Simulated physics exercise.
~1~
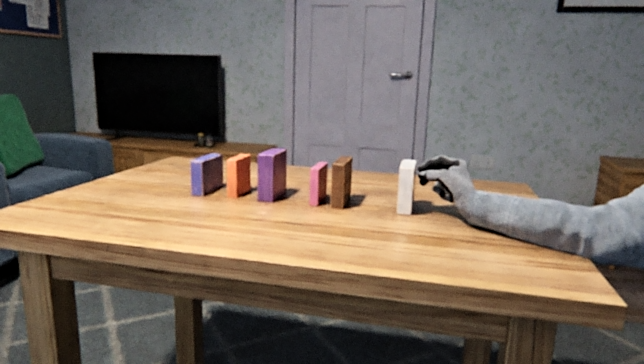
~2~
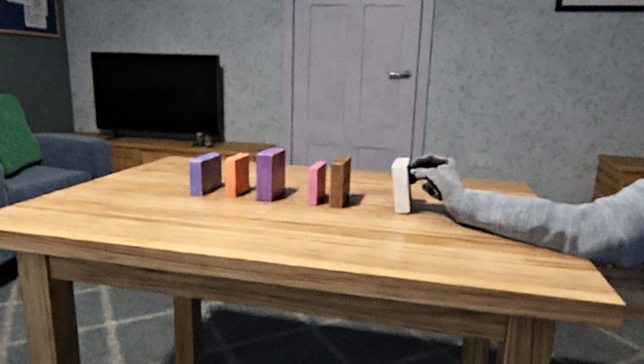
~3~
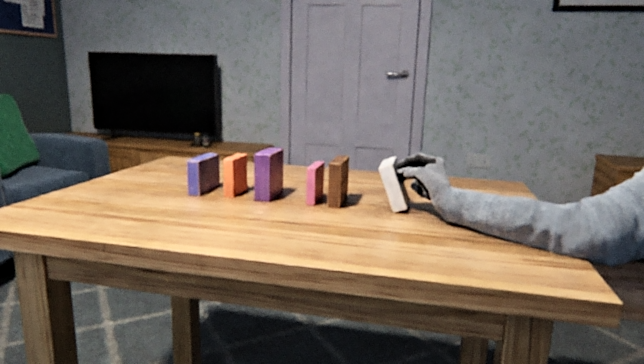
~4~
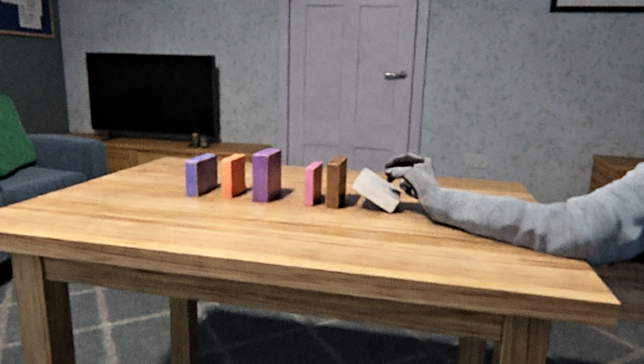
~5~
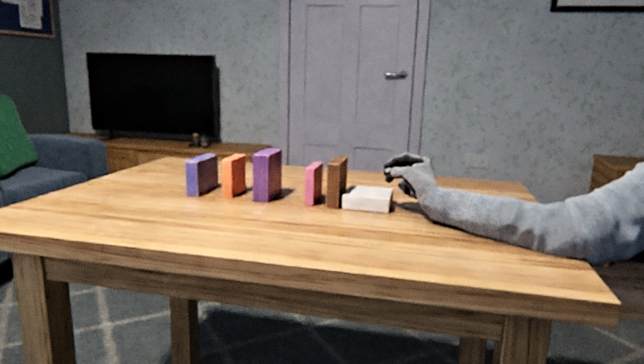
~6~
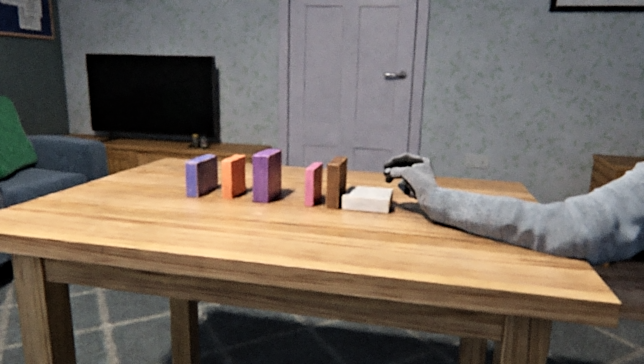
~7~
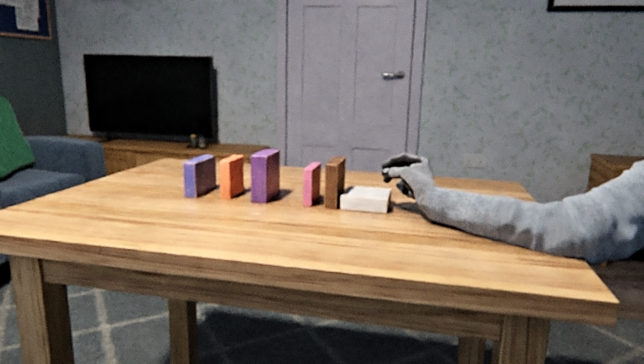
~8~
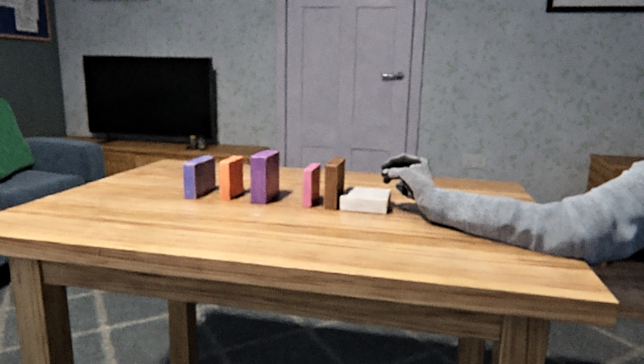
To begin with, six upright blocks stand in a line on a wooden table, running blue, orange, purple, pink, brown and white from left to right, with a grey hand touching the white one near its top. The hand slowly nudges the white block, which starts to lean left toward the brown block. It then tips away from the fingers and drops onto its side, coming down flat right beside the brown block. The brown block does not fall, and the rest of the line stays upright too. At the end, the white block lies still while the hand hovers just beyond it.
